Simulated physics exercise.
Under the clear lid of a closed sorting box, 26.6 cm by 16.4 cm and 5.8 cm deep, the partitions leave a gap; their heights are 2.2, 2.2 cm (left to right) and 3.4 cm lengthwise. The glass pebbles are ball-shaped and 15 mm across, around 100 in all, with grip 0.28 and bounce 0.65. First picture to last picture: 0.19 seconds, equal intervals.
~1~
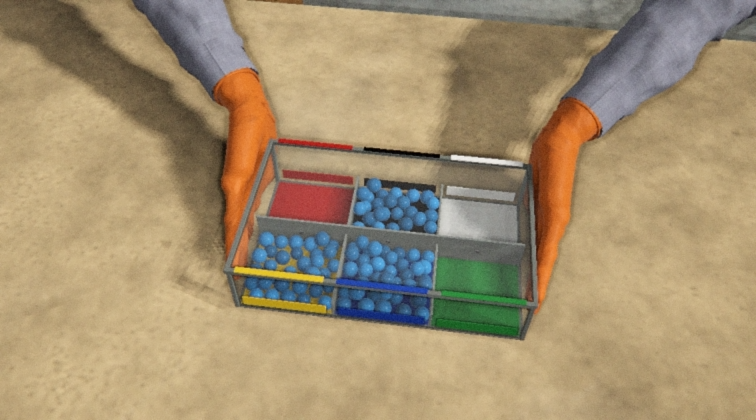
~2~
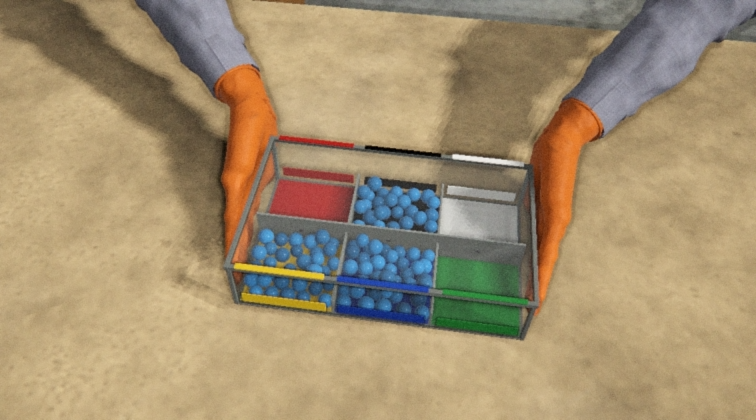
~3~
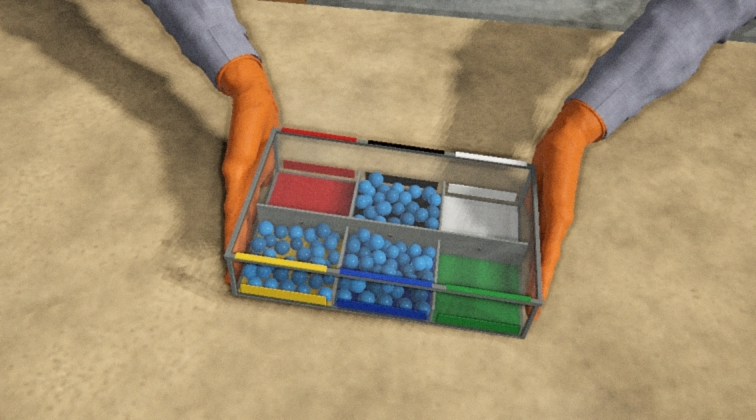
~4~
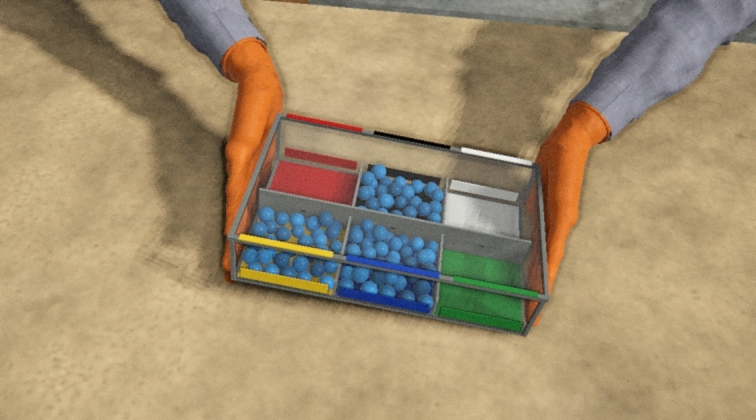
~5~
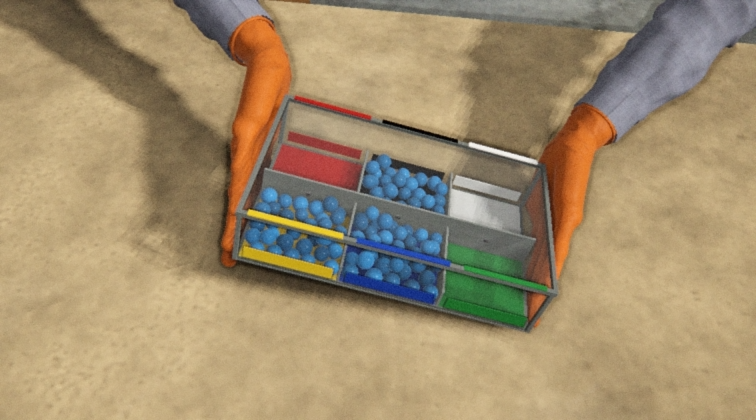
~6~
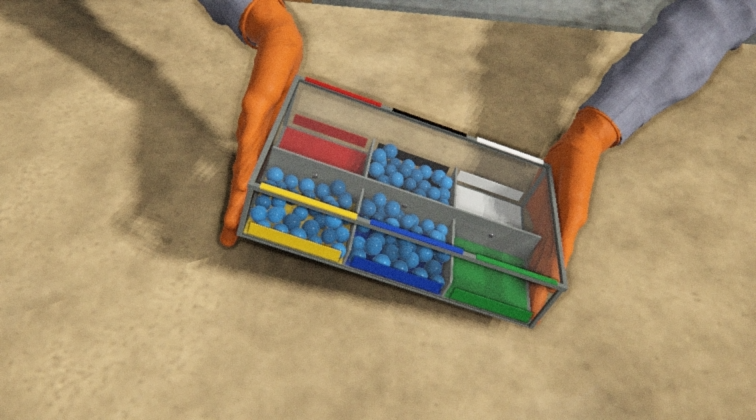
The video shows orange-gloved hands holding a clear-lidded sorting box with six colour-marked compartments, blue balls filling the yellow, blue and black ones, as they gradually tilt it, raising its left side while the balls stay in their compartments.
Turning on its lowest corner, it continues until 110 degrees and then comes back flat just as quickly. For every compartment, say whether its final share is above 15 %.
Red compartment: Fails to beat the threshold, blue compartment: Fails to beat the threshold, green compartment: Beats the threshold, yellow compartment: Fails to beat the threshold, white compartment: Beats the threshold, black compartment: Fails to beat the threshold.
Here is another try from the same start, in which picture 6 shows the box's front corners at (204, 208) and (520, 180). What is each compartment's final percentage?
Each compartment ends with, in per cent, red 65, blue 0, green 0, yellow 25, white 0 and black 10.
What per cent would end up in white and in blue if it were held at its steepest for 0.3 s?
White 65, blue 0.
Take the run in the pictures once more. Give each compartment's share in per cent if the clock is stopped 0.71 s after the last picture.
Red = 0, blue = 30, green = 15, yellow = 10, white = 25, black = 15 (per cent).
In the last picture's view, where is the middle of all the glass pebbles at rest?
My guess is close to (485, 237).
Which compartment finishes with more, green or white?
White comes out ahead.
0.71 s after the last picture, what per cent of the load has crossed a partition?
Roughly 60 per cent.
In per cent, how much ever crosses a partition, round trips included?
Roughly 100 in a hundred.
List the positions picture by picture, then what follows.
In the first picture, box tilt 0 degrees, front corners at (229, 269) and (533, 304); blue 35 %, yellow 35 %, black 30 %.
In the second picture, box tilt 1 degrees, front corners at (229, 265) and (534, 303).
In the third picture, box tilt 3 degrees, front corners at (230, 255) and (537, 301), lowest corner right back.
In the fourth picture, box tilt 8 degrees, front corners at (234, 236) and (544, 297), lowest corner right back.
In the fifth picture, box tilt 13 degrees, front corners at (241, 211) and (553, 291), lowest corner right back.
In the sixth picture, box tilt 18 degrees, front corners at (253, 184) and (562, 286), lowest corner right back; blue 35 %, yellow 35 %, black 30 %.
Then, 0.71 s after the last picture, tilt 110 degrees; blue 30 %, green 15 %, yellow 10 %, white 25 %, black 15 %.
Then, 1.19 s after the last picture, tilt 48 degrees; green 30 %, white 65 %.
Then, 1.73 s after the last picture, tilt 0 degrees; green 30 %, white 65 %.
In the end, red 0 %, blue 0 %, green 30 %, yellow 0 %, white 65 %, black 0 %.
